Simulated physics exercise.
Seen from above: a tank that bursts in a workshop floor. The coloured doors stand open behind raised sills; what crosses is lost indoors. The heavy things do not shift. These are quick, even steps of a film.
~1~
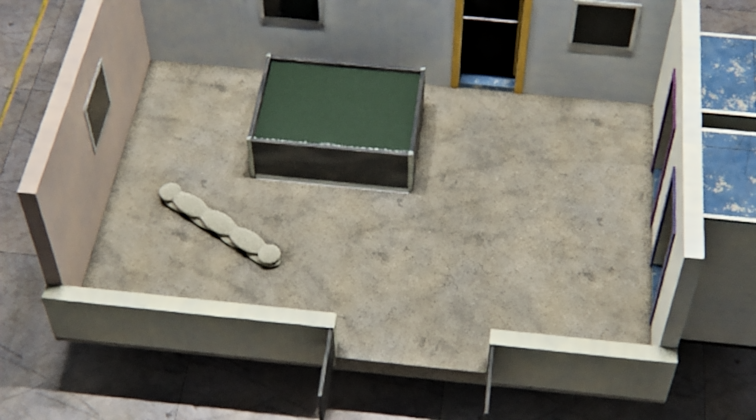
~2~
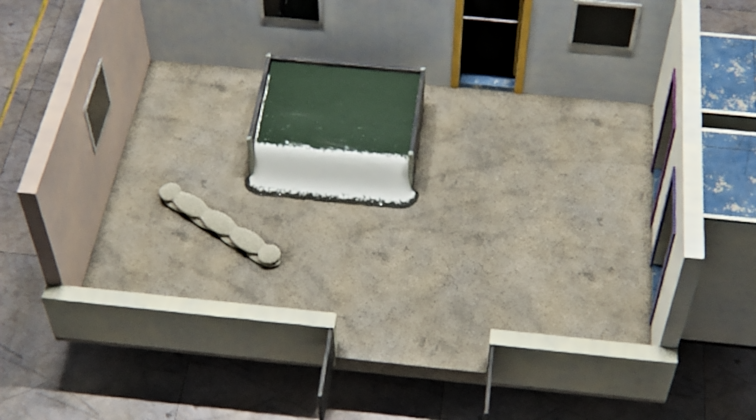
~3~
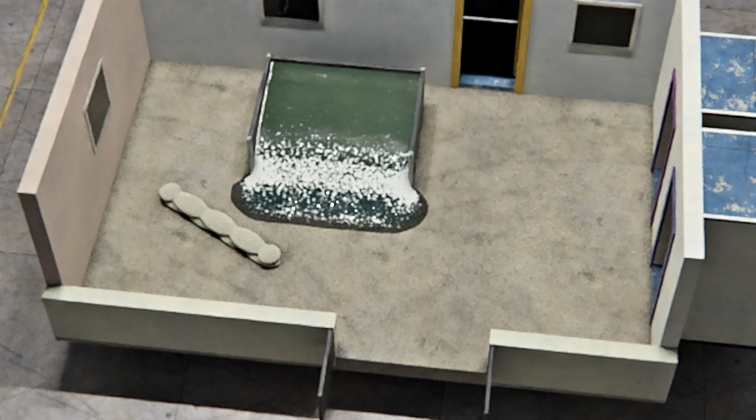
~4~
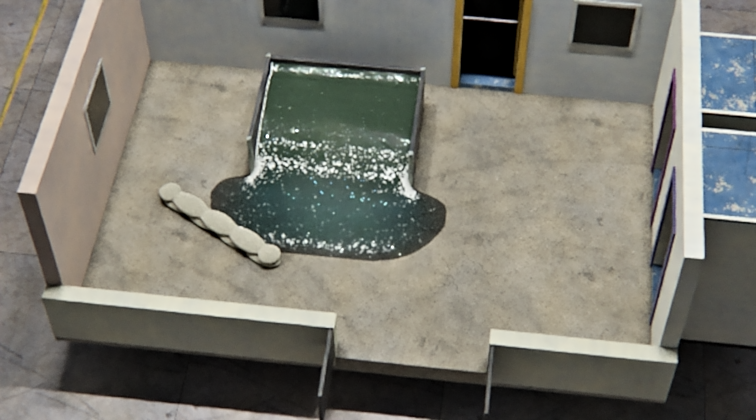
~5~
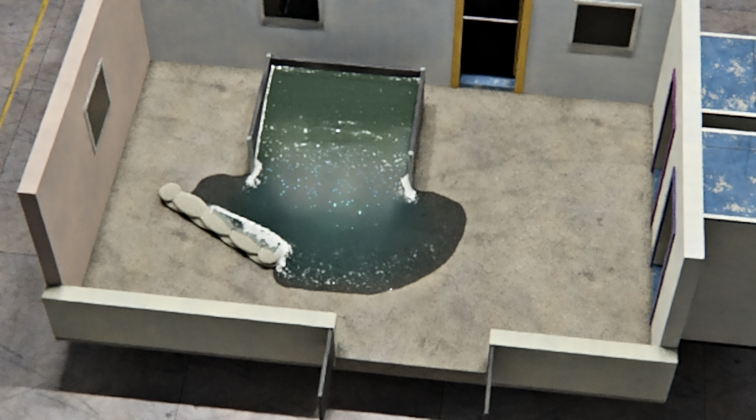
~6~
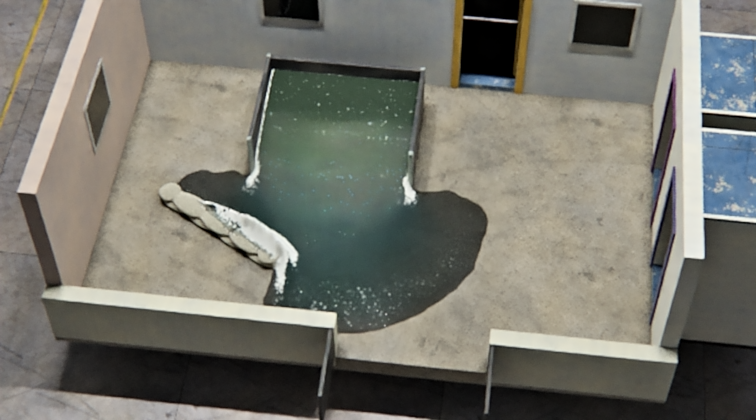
To begin with, green water sits still in a tank by the back wall of a walled floor seen from above. Its near side gives way and water pours out in white froth, then spreads toward the viewer as a dark pool, splashing against the low lumpy barrier at left and nearing the front sill.
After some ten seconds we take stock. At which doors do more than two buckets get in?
In the end: The blue door stays under that; the yellow door stays under that; the purple door stays under that.
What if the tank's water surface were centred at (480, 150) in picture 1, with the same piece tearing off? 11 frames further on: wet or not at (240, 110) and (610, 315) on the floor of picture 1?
One after the other: Free of water, flooded.
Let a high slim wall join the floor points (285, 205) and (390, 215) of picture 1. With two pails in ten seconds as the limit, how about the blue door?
In short: The blue one goes over.
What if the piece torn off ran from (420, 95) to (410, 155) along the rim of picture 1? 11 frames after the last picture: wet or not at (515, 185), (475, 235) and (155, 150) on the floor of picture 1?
In that order: Under water, under water, clear.
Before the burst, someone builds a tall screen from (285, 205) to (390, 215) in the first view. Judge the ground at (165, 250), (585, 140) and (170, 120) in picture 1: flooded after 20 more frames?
In that order: Wet, not flooded, awash.
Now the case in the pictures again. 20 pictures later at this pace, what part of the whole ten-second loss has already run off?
Near 70 in a hundred.
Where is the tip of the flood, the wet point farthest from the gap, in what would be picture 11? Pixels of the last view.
Roughly at (505, 360).
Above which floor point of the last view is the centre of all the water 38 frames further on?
I would point to (322, 212).
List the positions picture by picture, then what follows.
In the first picture, still water in the water tank at (338, 107).
In the second picture, the front is at (414, 194), out from the gap at (331, 169).
In the third picture, water pours out at (331, 171) and has run to (420, 214).
In the fourth picture, water pours out at (331, 173) and has run to (424, 240).
In the fifth picture, the front is at (438, 261), out from the gap at (331, 173).
In the sixth picture, the front is at a hidden place, out from the gap at (331, 174).
A moment on, water covers 35 % of the floor; the blue door not reached, the yellow door not reached, the purple door not reached.
Next, water covers 50 % of the floor; the blue door not reached, the yellow door not reached, the purple door not reached.
Then, water covers 60 % of the floor; the blue door wet at the sill, nothing in, the yellow door not reached, the purple door not reached.
Later, water covers 80 % of the floor; the blue door under two buckets in, the yellow door not reached, the purple door wet at the sill, nothing in.
In the end, water covers 95 % of the floor; the blue door under two buckets in, the yellow door wet at the sill, nothing in, the purple door wet at the sill, nothing in.
